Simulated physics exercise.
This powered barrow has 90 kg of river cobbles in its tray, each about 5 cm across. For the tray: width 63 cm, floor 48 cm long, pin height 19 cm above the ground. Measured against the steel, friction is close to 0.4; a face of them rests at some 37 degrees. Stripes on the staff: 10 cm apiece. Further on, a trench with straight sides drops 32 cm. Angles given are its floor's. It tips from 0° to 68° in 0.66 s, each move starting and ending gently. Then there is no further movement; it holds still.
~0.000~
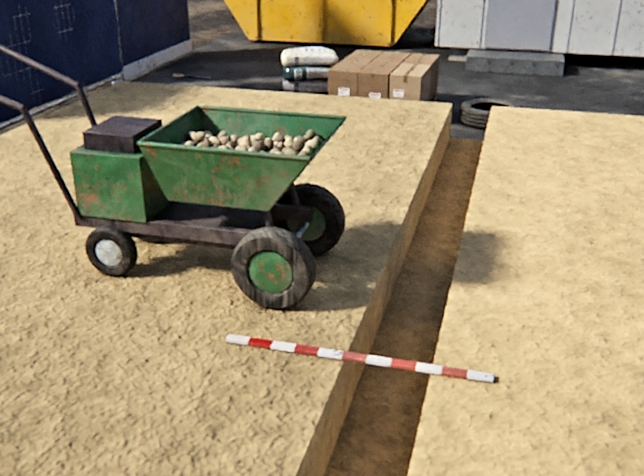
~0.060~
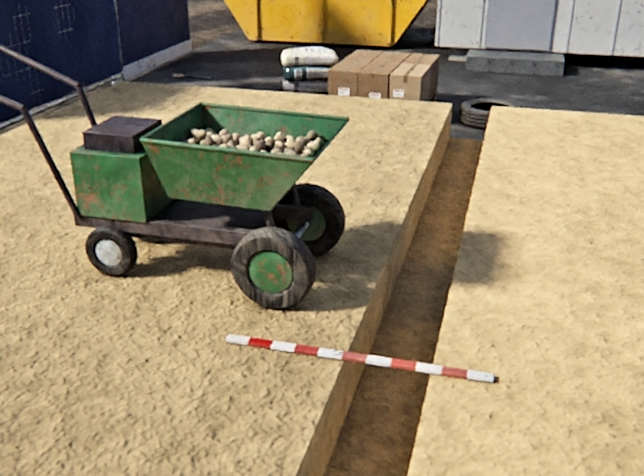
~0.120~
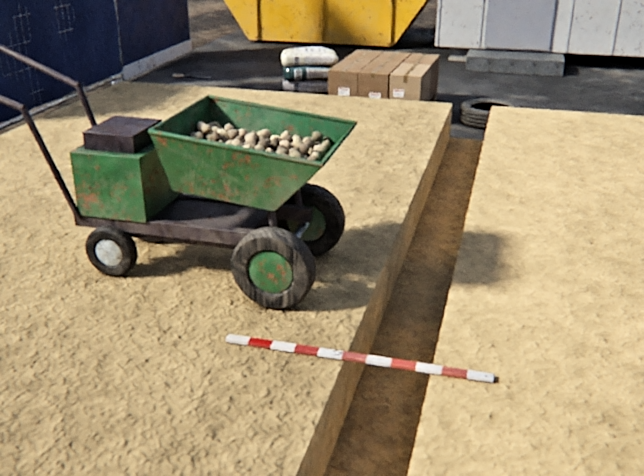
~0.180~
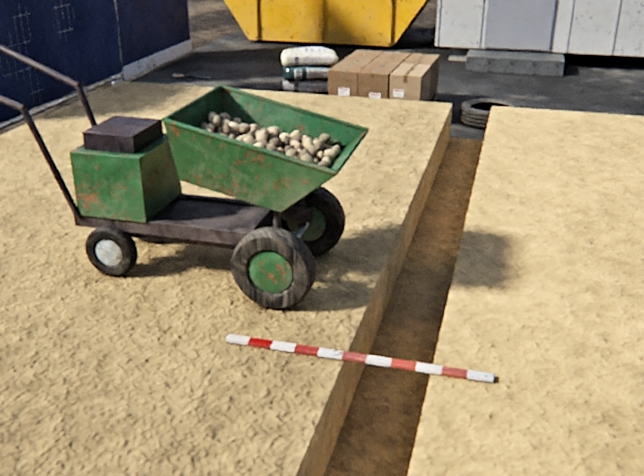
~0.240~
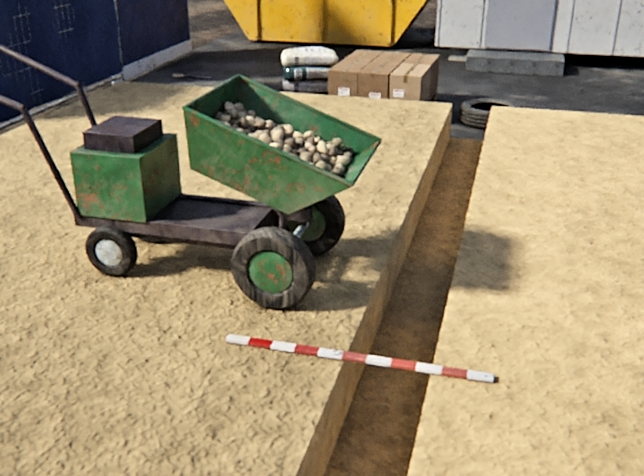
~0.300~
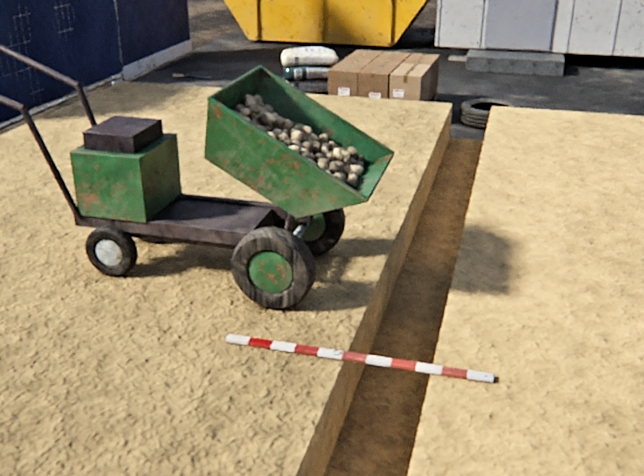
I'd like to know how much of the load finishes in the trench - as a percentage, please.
Somewhere near 49 per cent of it finishes in the trench.
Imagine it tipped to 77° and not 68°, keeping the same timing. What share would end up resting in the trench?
Share in trench: Approx. 45%.
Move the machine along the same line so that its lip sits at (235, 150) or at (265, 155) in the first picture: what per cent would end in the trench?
Roughly 85 in a hundred, then 85 in a hundred.
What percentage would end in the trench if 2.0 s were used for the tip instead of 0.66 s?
Close to 75 per cent then.
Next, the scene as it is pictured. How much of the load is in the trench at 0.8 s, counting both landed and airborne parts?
Around 10 per cent of it, at that instant.
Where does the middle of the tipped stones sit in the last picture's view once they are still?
Their middle ends up near (458, 293).
After 0.5 s the floor is at 58°; 100 % in the tray; the foremost stones are at (391, 221).
After 0.8 s the floor is at 68°; 82 % in the tray, 10 % in the trench, 8 % past the trench; the foremost stones are at (468, 287).
After 1.1 s the floor is at 68°; 29 % in the tray, 21 % in the trench, 51 % past the trench; the foremost stones are at (622, 307).
After 3.1 s the floor is at 68°; 0 % in the tray, 49 % in the trench, 51 % past the trench; the foremost stones are past the picture's edge.
